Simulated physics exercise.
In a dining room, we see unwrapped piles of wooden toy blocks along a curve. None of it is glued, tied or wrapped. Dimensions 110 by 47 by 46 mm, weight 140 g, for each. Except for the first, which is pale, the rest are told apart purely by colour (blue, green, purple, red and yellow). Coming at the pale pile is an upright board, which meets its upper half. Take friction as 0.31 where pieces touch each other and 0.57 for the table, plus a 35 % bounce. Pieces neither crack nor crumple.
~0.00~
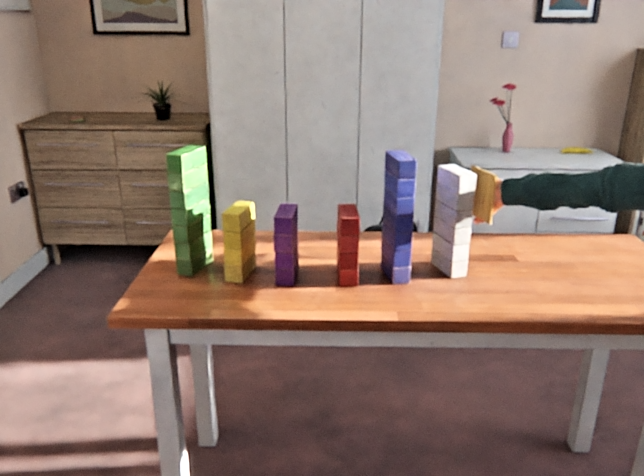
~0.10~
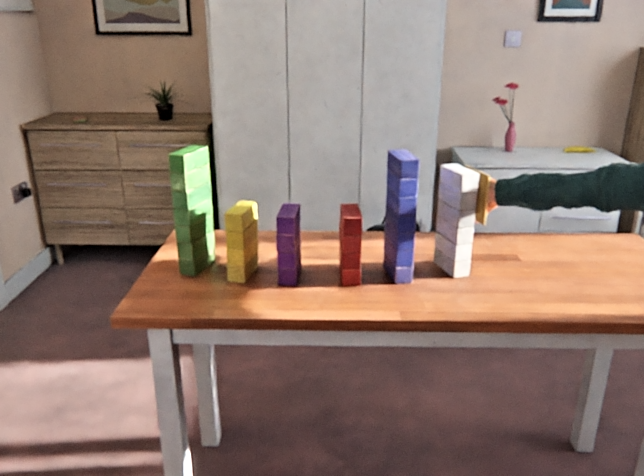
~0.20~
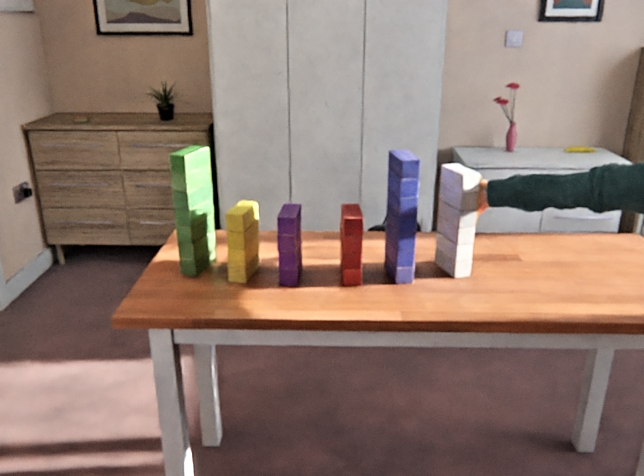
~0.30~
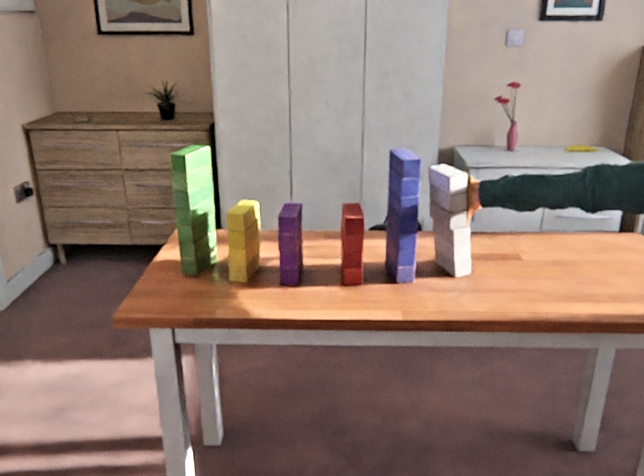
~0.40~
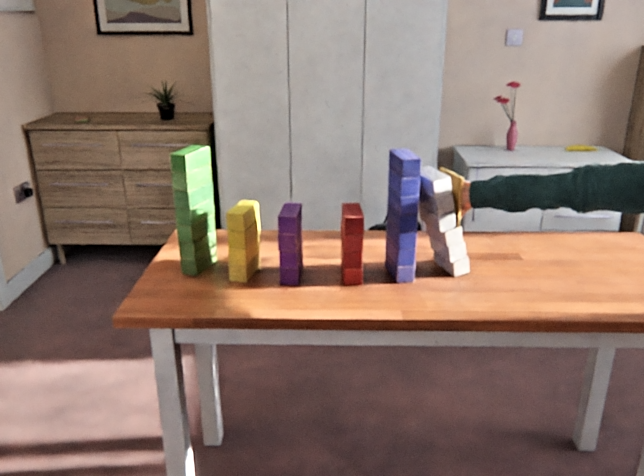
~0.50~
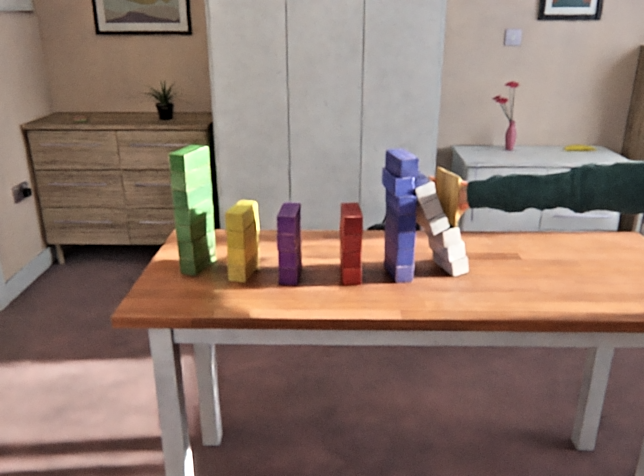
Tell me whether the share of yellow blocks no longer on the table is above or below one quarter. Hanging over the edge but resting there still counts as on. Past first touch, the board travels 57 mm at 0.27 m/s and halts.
That share is below one quarter.
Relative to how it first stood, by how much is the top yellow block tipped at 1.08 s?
Near 0 degrees from how it began.
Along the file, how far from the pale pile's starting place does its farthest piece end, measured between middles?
Some 16 centimetres along the file.
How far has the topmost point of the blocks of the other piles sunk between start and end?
I make it close to 19 cm.
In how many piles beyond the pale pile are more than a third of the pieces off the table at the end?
1.
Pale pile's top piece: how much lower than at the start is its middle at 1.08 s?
Roughly 18 cm.
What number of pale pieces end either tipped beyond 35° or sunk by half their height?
I count 3 pale pieces.
After 1.08 s, 3 of the pale pile down; none of the 4 yellow blocks off the table (0 of 26 in all colours); top yellow block unmoved; top blue block upside down.
After 2.00 s, 3 of the pale pile down; none of the 4 yellow blocks off the table (0 of 26 in all colours); top yellow block leaning 46°, 9 cm lower; top green block leaning 59°, 15 cm lower.
At rest (3.1 s), 3 of the pale pile down; none of the 4 yellow blocks off the table (5 of 26 in all colours); top yellow block leaning 42°, 10 cm lower; top green block upside down. That is 0 per cent. As the last picture would show them, middles, top yellow block near (173, 247), top green block near (75, 440).
